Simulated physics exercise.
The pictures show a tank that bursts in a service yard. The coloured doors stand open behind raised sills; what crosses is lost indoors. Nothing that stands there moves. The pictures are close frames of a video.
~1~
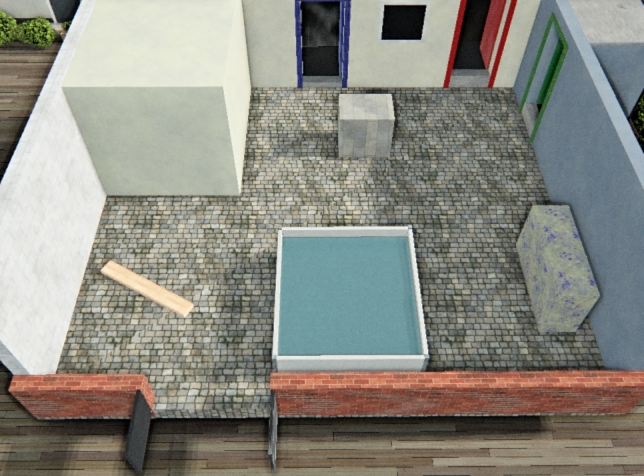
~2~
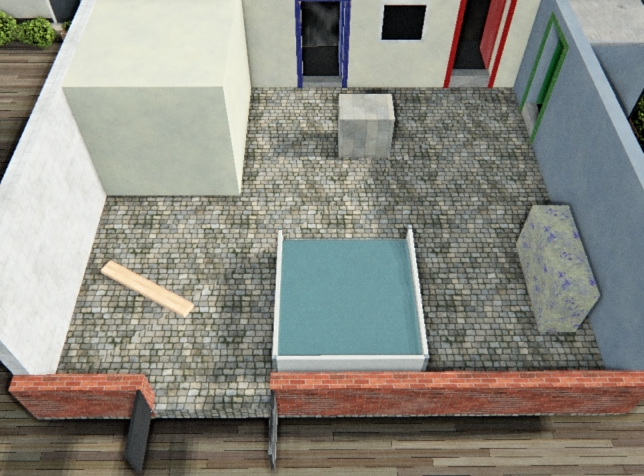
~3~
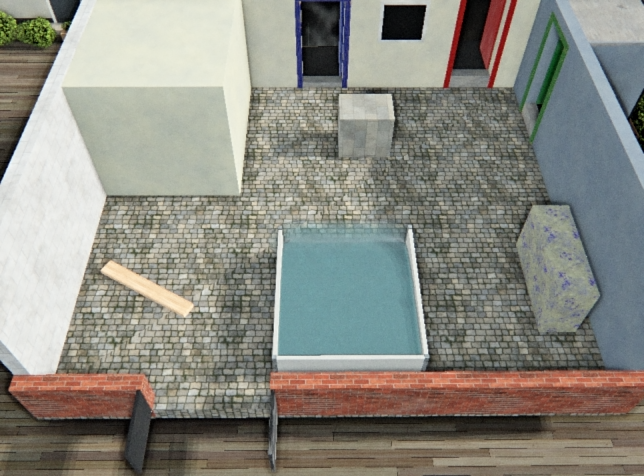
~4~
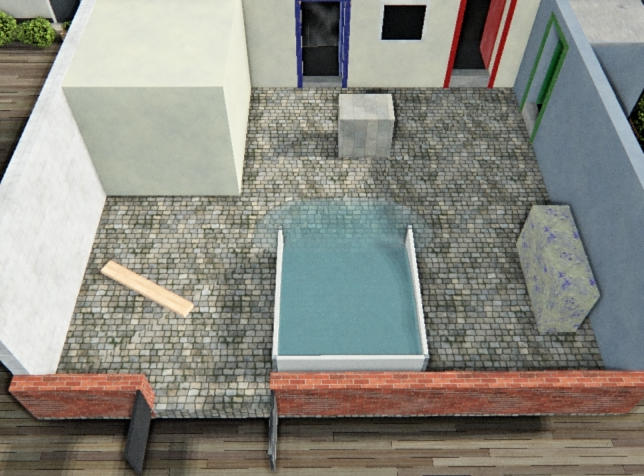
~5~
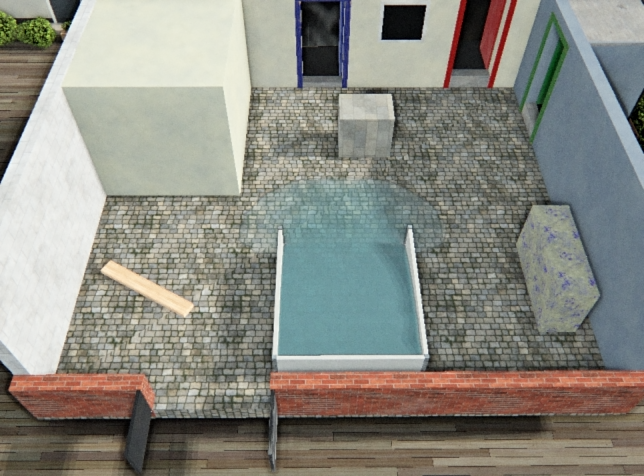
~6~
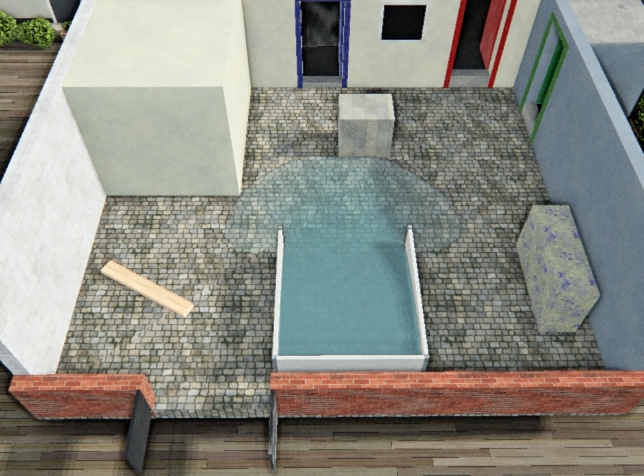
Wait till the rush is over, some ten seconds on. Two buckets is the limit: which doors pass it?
In the end: The blue door floods; the red door holds within the limit; the green door holds within the limit.
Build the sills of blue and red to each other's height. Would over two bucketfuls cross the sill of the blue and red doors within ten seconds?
Then: The blue door holds; the red door is over.
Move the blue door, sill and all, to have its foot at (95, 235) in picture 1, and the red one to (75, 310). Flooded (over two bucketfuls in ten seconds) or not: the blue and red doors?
Then: Blue door takes less; red door keeps below it.
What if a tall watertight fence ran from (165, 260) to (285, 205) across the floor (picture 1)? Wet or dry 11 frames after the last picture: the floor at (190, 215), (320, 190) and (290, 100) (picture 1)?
As listed: Dry, covered, awash.
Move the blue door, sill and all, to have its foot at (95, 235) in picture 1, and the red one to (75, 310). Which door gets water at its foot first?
That is the door marked green.
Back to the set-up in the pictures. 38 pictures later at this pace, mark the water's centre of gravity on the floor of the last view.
Near (397, 162).
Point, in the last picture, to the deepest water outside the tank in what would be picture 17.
Around (257, 87).
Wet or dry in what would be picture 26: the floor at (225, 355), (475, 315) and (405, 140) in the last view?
In that order: Free of water, clear, flooded.
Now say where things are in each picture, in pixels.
In the first frame, still water in the tank at (347, 290).
In the second frame, water pours out on the tank's far side and has run to a hidden place.
In the third frame, water pours out on the tank's far side and has run to a hidden place.
In the fourth frame, water pours out on the tank's far side and has run to (420, 220).
In the fifth frame, the front is at (410, 194), out from the gap on the tank's far side.
In the sixth frame, the front is at (309, 159), out from the gap on the tank's far side.
A moment on, water covers 35 % of the floor; the blue door wet at the sill, nothing in, the red door not reached, the green door not reached.
Next, water covers 45 % of the floor; the blue door under two buckets in, the red door wet at the sill, nothing in, the green door not reached.
Then, water covers 50 % of the floor; the blue door over two buckets in, the red door wet at the sill, nothing in, the green door wet at the sill, nothing in.
Later, water covers 60 % of the floor; the blue door over two buckets in, the red door wet at the sill, nothing in, the green door wet at the sill, nothing in.
In the end, water covers 85 % of the floor; the blue door over two buckets in, the red door wet at the sill, nothing in, the green door wet at the sill, nothing in.
